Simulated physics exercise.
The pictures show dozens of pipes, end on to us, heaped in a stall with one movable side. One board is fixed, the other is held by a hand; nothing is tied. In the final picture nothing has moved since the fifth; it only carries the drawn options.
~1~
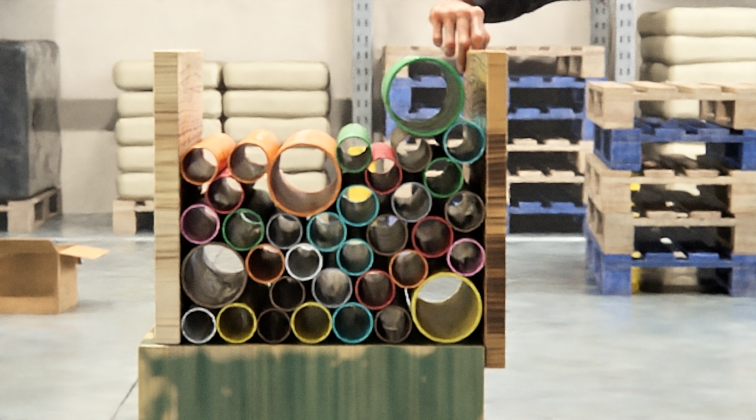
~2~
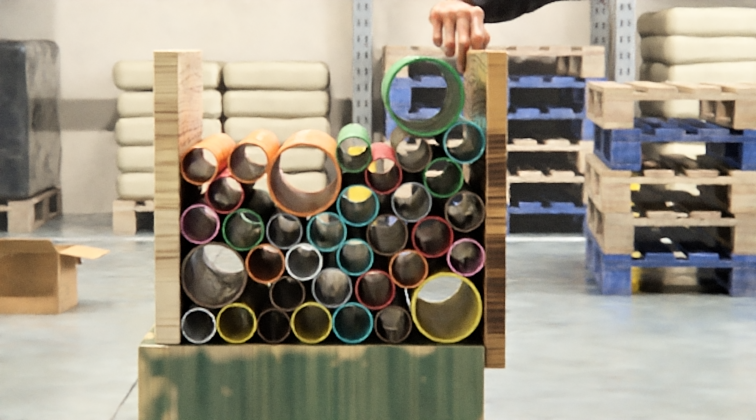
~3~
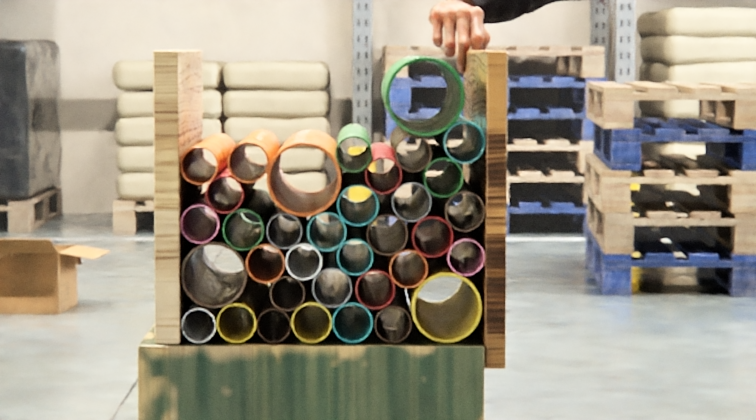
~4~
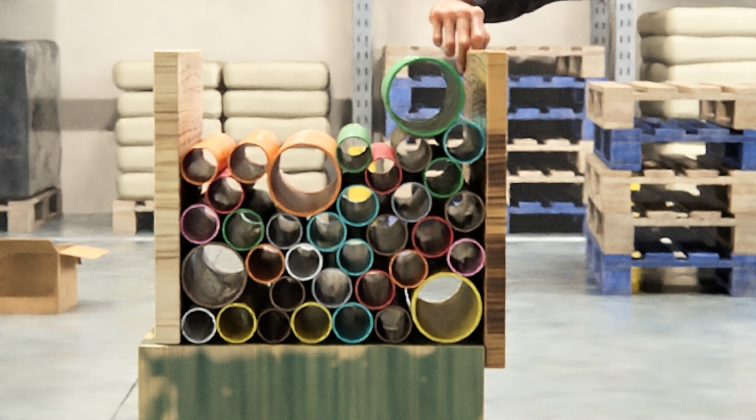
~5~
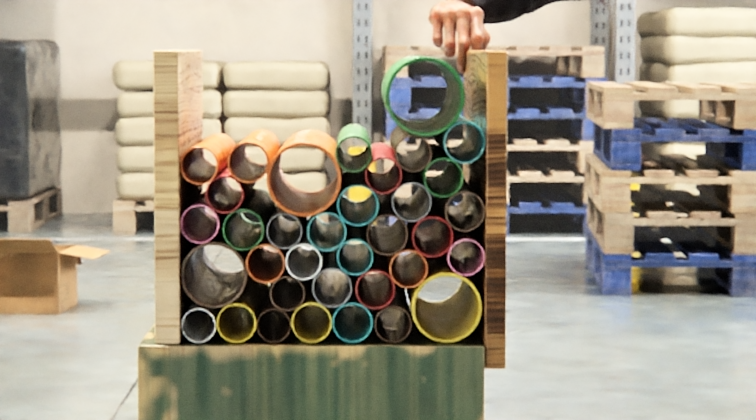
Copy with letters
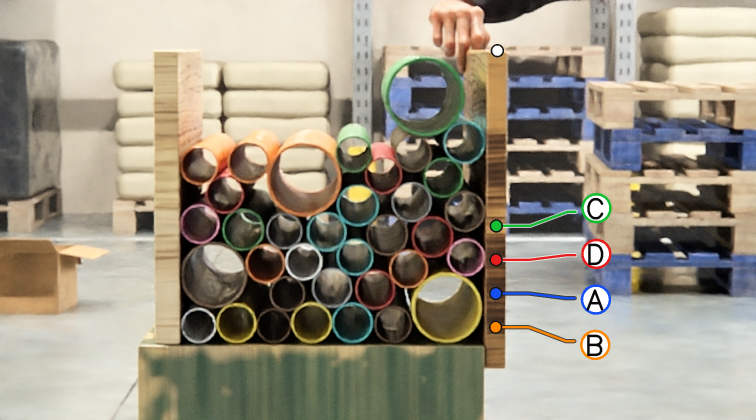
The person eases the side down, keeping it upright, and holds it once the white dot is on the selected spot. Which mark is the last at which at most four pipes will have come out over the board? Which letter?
At most to C.
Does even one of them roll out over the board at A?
Yes.
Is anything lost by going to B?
At B: Yes.
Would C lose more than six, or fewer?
At C, fewer than six.
On the marked copy, A at (496, 293); B at (496, 327); C at (497, 226); D at (496, 260); the white dot at (498, 50).
Taking C. A third of the way, top of the board (486, 130).
Two thirds of the way, top of the board (485, 221).
When it is over, top of the board (485, 225), two out over the board.
As for the rest, A more than four out over the board; B more than four out over the board; D five out over the board.
